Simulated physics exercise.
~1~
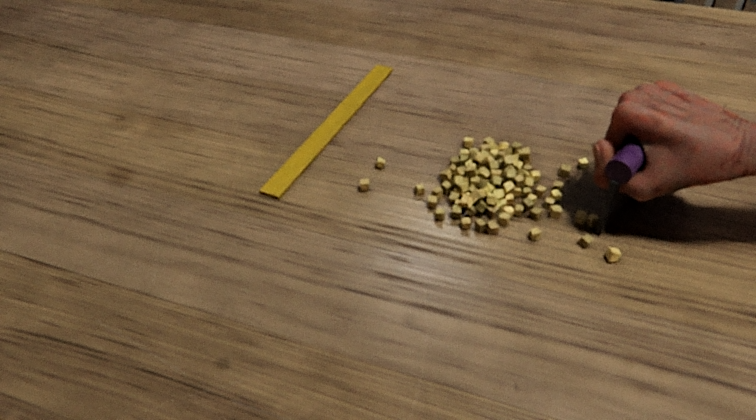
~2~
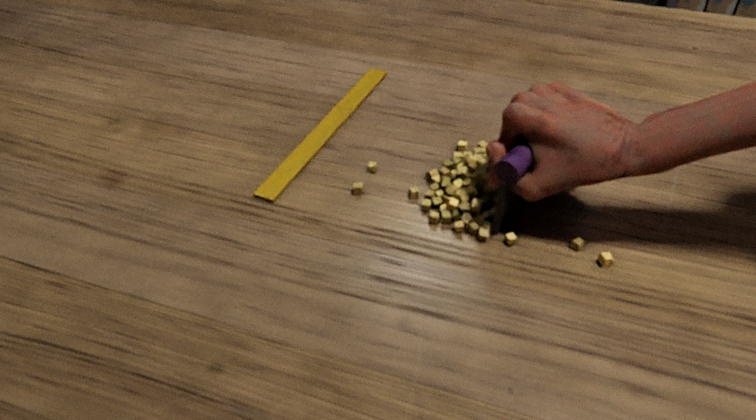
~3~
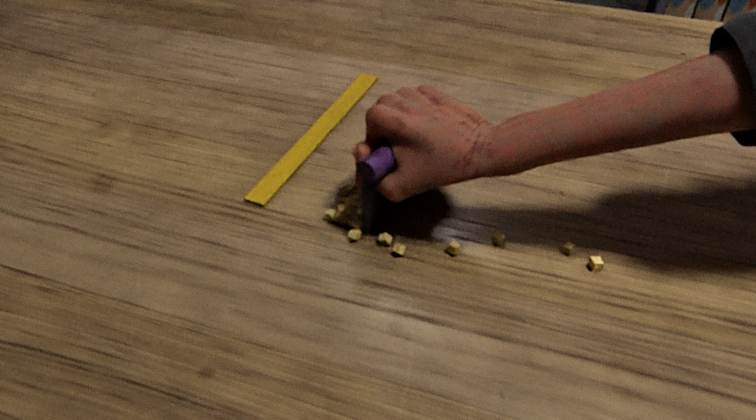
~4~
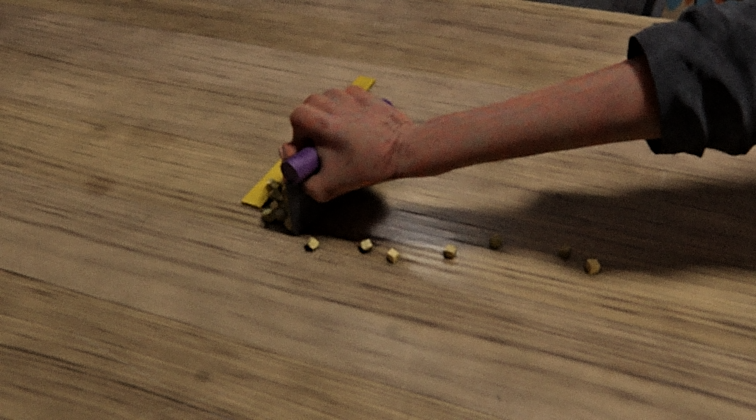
The clip shows a hand pushing a heap of small yellowish cubes leftward across a wooden table with a purple-handled scraper, leaving several cubes trailing behind, until the gathered pile sits close against a flat yellow strip, with the hand still holding the scraper.
